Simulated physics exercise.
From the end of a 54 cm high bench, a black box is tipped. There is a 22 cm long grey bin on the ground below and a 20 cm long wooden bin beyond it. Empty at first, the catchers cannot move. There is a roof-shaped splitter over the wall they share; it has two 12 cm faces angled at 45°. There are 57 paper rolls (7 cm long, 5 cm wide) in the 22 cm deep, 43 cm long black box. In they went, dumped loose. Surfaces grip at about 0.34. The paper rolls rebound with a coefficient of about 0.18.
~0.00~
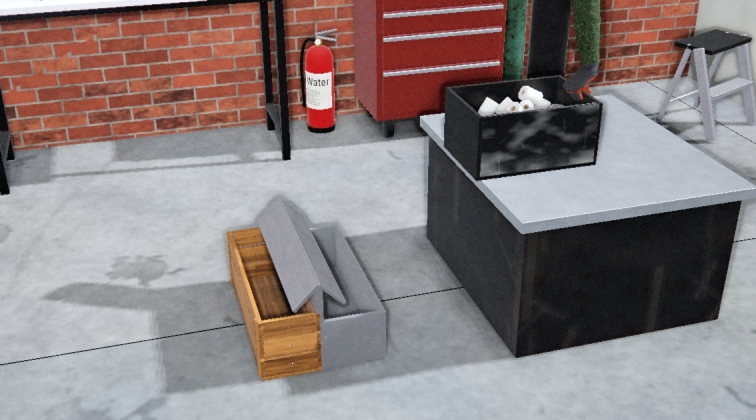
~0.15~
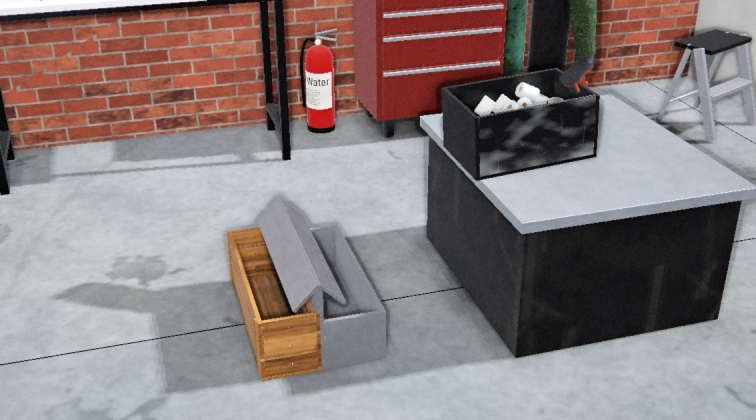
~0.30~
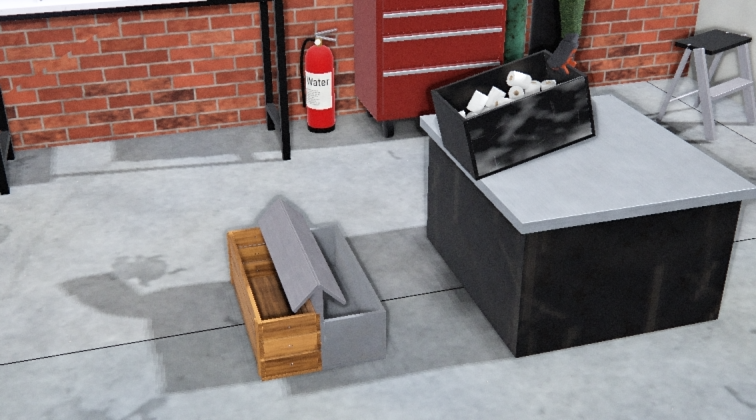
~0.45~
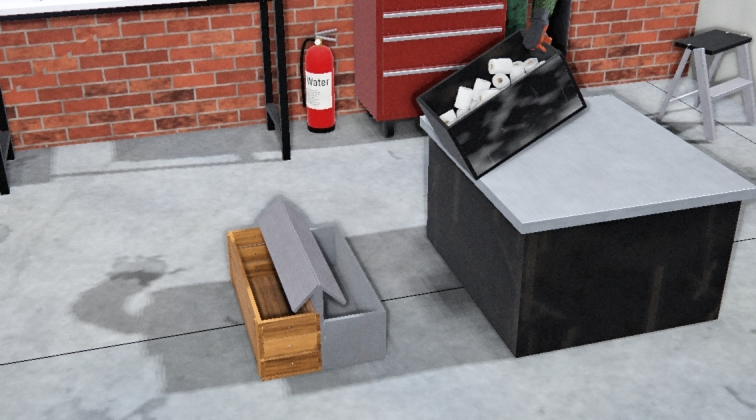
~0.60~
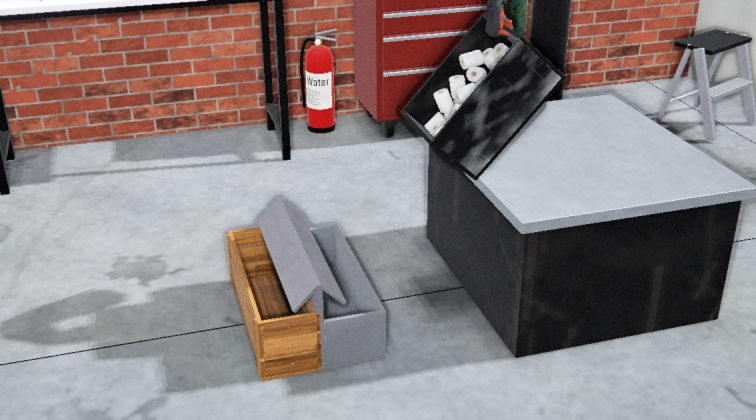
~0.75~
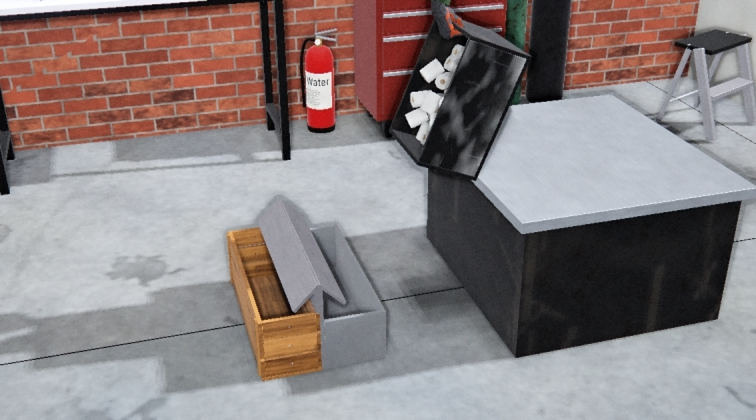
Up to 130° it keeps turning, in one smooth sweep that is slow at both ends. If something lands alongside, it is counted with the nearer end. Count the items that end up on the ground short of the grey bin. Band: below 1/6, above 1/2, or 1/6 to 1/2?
The amount reaches a sixth but not past half.
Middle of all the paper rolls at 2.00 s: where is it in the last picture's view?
The middle lies close to (348, 304).
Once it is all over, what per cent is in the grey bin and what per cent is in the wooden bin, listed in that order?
Roughly 65 and 0 per cent.
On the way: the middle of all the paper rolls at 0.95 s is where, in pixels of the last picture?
I'd put the middle close to (434, 130) in the last view.
After 0.95 s, tilt 93°; 53 still in the black box and 4 in the air.
After 1.20 s, tilt 119°; 32 still in the black box, 6 in the grey bin and 19 in the air.
After 1.55 s, tilt 130°; 2 still in the black box, 32 in the grey bin, 7 on the ground short of the grey bin and 16 in the air.
When it is over (at 2.00 s), 36 in the grey bin and 21 on the ground short of the grey bin. Asked share, 21 of 57, 37 per cent.
